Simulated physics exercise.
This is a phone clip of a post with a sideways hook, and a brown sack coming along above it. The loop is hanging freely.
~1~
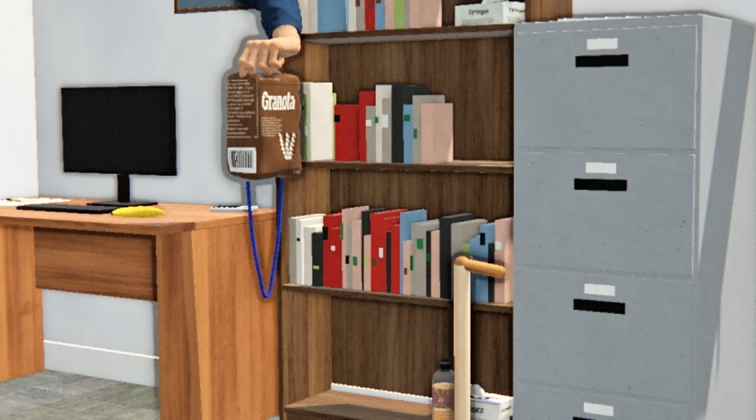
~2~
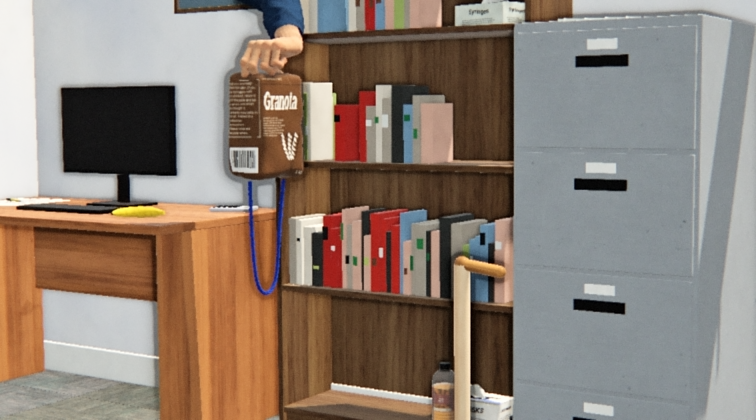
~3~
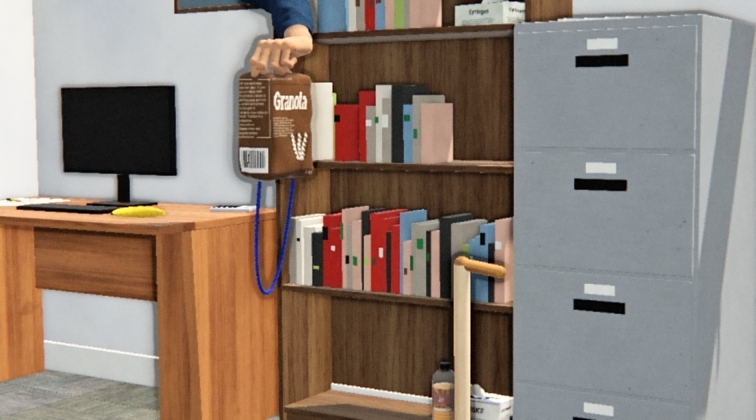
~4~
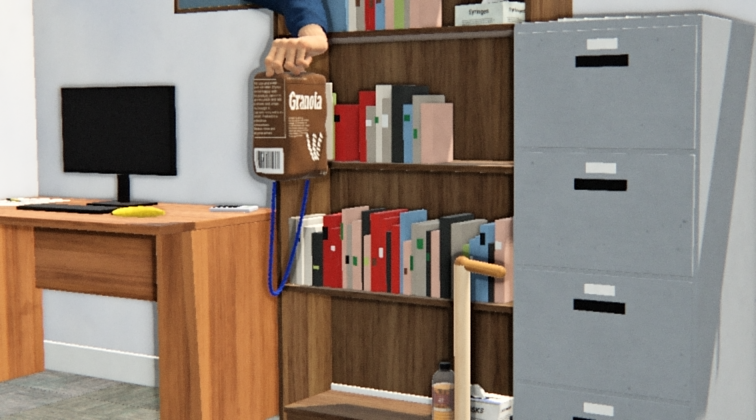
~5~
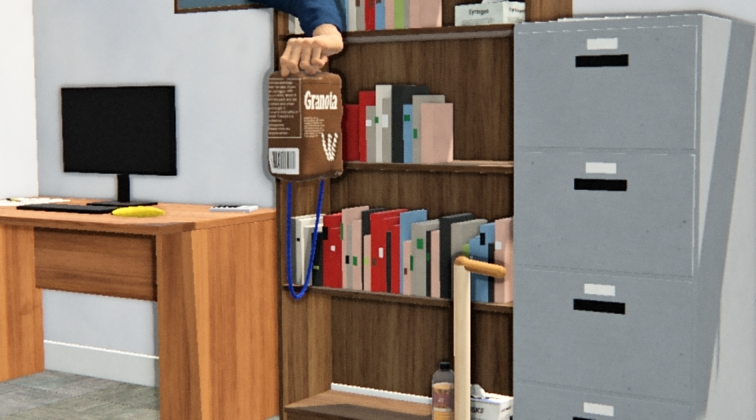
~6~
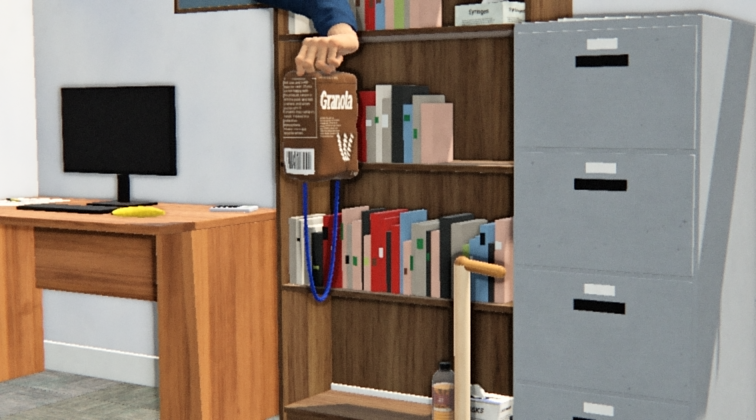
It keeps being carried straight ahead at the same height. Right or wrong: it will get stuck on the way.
Wrong.
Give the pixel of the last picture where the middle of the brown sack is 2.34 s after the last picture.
At that moment its middle is at (579, 126) in the last view.
Then, 1.22 s later than the last view, sack over the post near (447, 126).
Then, 2.34 s later than the last view, sack past the post near (580, 126).
Finally, sack past the post near (621, 126). The brown sack goes by freely.
